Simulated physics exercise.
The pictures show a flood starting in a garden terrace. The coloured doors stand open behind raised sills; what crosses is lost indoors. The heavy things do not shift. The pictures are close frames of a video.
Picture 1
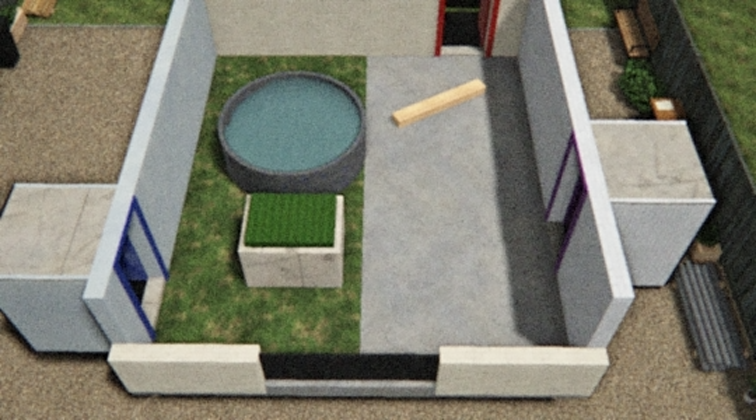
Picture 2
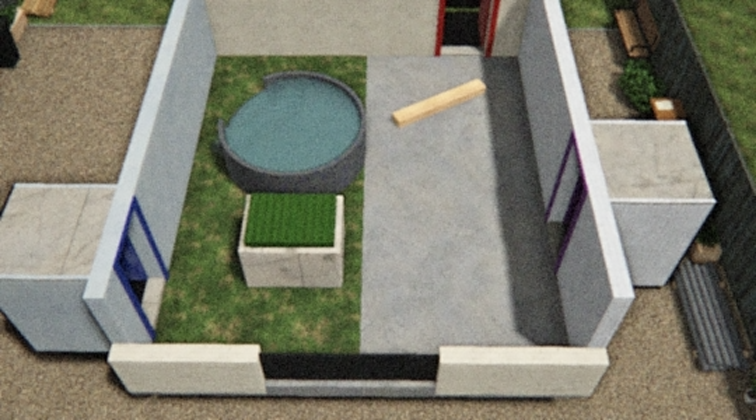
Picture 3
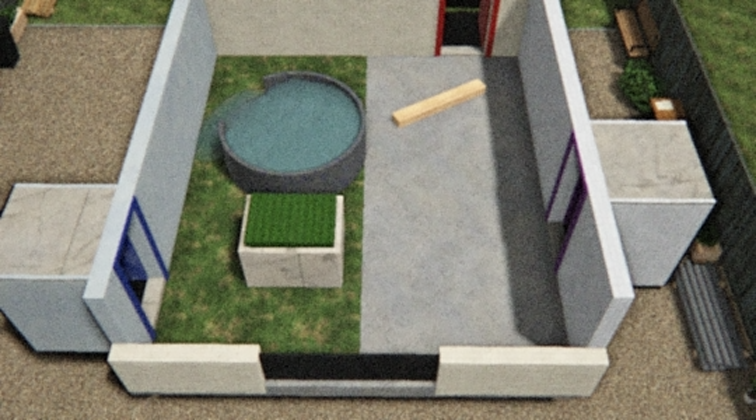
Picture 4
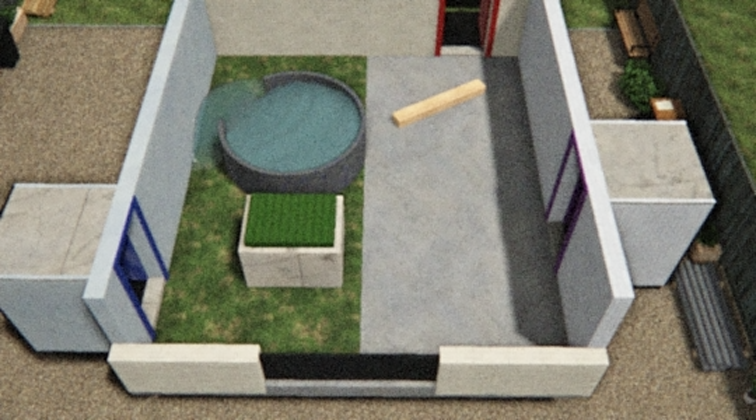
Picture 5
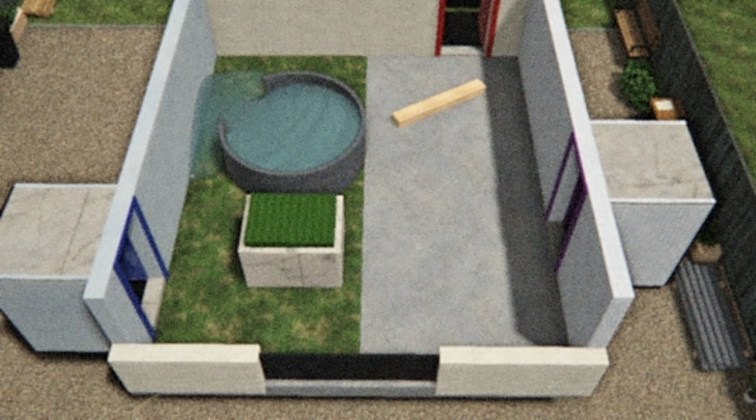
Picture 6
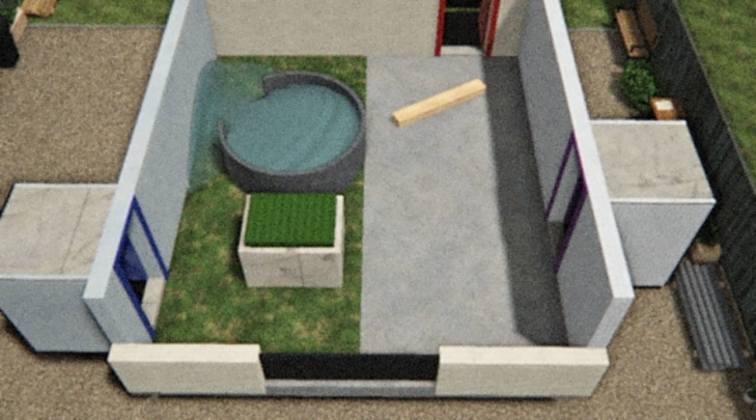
Walled garden terrace with a round pool breaching at its left side, water pouring onto the grass and spreading along the left wall.
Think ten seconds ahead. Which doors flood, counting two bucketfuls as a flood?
In the end: The red door floods; the blue door holds within the limit; the purple door holds within the limit.
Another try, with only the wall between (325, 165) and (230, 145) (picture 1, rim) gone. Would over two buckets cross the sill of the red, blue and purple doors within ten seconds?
Then: Red stays under, blue lets more in, purple passes that mark.
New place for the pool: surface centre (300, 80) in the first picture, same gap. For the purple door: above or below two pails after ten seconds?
The purple one keeps below it.
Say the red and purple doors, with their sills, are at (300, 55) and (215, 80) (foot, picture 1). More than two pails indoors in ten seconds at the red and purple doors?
One by one: Red door takes more; purple door passes that mark.
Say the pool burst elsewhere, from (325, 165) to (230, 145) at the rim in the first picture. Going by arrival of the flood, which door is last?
The red one.
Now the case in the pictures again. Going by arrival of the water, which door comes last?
I say the purple-painted one.
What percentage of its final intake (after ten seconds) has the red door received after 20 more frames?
Some 0 per cent.
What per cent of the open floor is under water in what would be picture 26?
Some 45 per cent.
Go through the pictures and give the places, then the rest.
The round pool at (293, 123) is whole and still, in the first picture.
Water pours out at (242, 118) and has run to (220, 152), in the second picture.
Water pours out at (242, 119) and has run to (196, 152), in the third picture.
The front is at (193, 167), out from the gap at (242, 120), in the fourth picture.
Water pours out at (242, 120) and has run to (213, 75), in the fifth picture.
Water pours out at (242, 120) and has run to (217, 61), in the sixth picture.
A moment on, water covers 15 % of the floor; the red door not reached, the blue door not reached, the purple door not reached.
Next, water covers 25 % of the floor; the red door not reached, the blue door not reached, the purple door not reached.
Then, water covers 45 % of the floor; the red door wet at the sill, nothing in, the blue door wet at the sill, nothing in, the purple door not reached.
Later, water covers 80 % of the floor; the red door over two buckets in, the blue door wet at the sill, nothing in, the purple door not reached.
In the end, water covers 95 % of the floor; the red door far over two buckets in, the blue door wet at the sill, nothing in, the purple door wet at the sill, nothing in.
